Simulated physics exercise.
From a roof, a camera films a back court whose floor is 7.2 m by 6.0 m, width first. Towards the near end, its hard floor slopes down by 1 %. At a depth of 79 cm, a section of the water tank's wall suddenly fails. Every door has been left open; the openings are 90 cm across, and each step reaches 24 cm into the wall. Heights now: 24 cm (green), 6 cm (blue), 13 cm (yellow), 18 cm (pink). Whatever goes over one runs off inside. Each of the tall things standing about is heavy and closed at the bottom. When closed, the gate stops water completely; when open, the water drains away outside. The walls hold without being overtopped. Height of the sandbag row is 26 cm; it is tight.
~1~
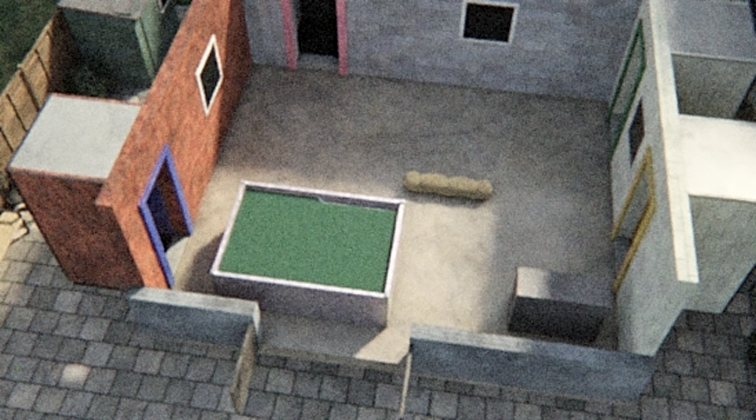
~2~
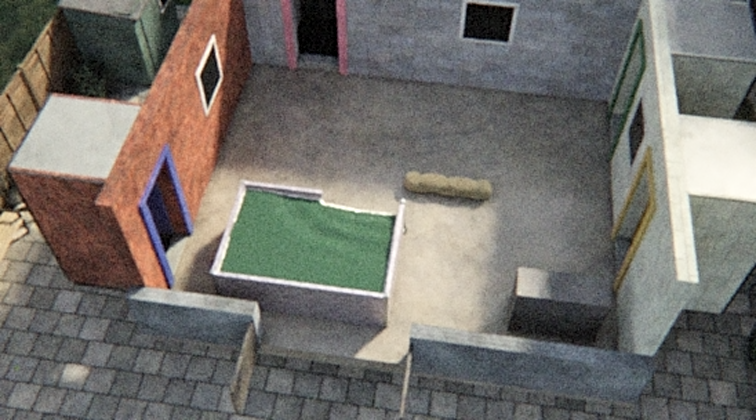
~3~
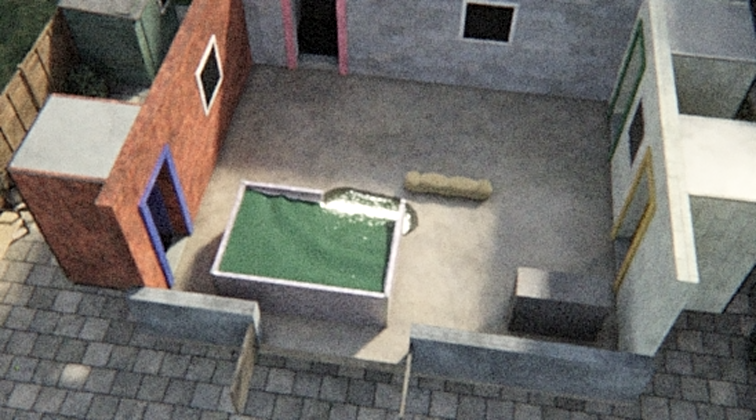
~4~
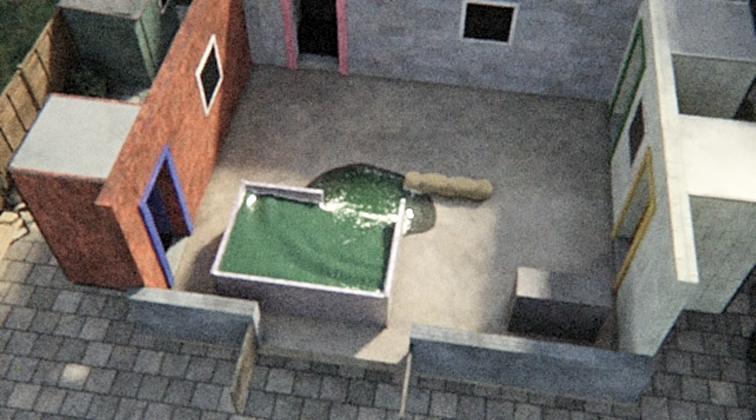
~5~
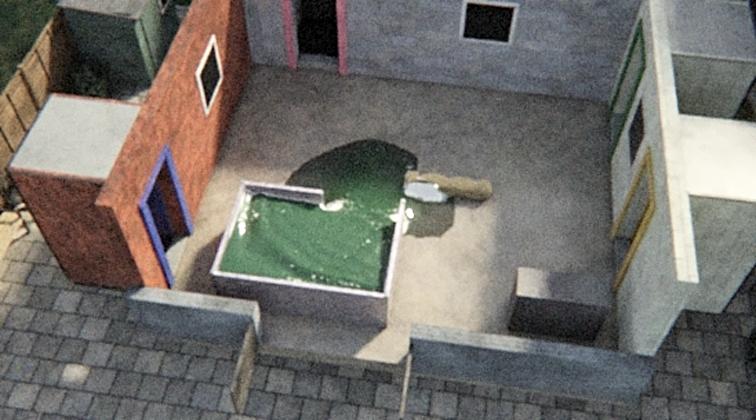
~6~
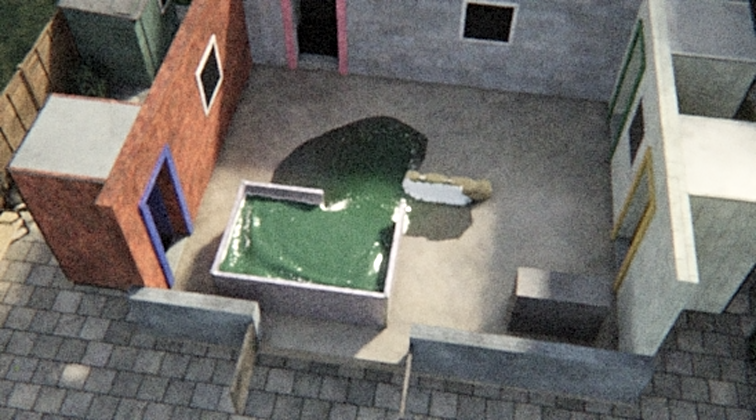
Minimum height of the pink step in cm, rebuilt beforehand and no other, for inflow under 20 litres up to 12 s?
17 cm.
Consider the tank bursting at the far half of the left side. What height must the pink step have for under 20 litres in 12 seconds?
The answer is some 17 cm.
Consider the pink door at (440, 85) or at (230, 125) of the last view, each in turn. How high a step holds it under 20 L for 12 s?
In turn: Roughly 23 cm, roughly 9.0 cm.
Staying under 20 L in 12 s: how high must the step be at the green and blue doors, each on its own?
You'd want some 13.5 cm at green and some 10.5 cm at blue.
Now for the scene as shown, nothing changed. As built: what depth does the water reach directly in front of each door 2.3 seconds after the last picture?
Green door 11 cm, blue door 0 cm, yellow door 15 cm, pink door 20 cm.
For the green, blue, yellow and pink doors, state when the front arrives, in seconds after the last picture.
Reading them off: Green 2.0 s, then blue 3.6 s, then yellow 1.2 s, then pink 0.6 s.
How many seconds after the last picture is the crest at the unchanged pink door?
It peaks around 1.6 s.
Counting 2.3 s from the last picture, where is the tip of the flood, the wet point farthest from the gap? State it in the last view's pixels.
Close to pixel (600, 102).
Then, 0.7 s after the last picture water covers 35 % of the floor, deepest (44 cm) near (410, 194); 9 cm at the pink door, 0 litres in over its 18 cm step.
Then, 2.3 s after the last picture water covers 65 % of the floor, deepest (34 cm) near (253, 64); 20 cm at the pink door, 10 litres in over its 18 cm step.
Then, 11.3 s after the last picture water covers 95 % of the floor, deepest (14 cm) near (160, 316); 6 cm at the pink door, 15 litres in over its 18 cm step.
At the pink door as built, the water peaked near 24 cm, 1.5 s after the last picture.
Run again over the same 12 s with other heights there, 38 litres in over 15 cm, 7 litres over 20 cm. The limit of 20 litres is kept from about 17 cm up.
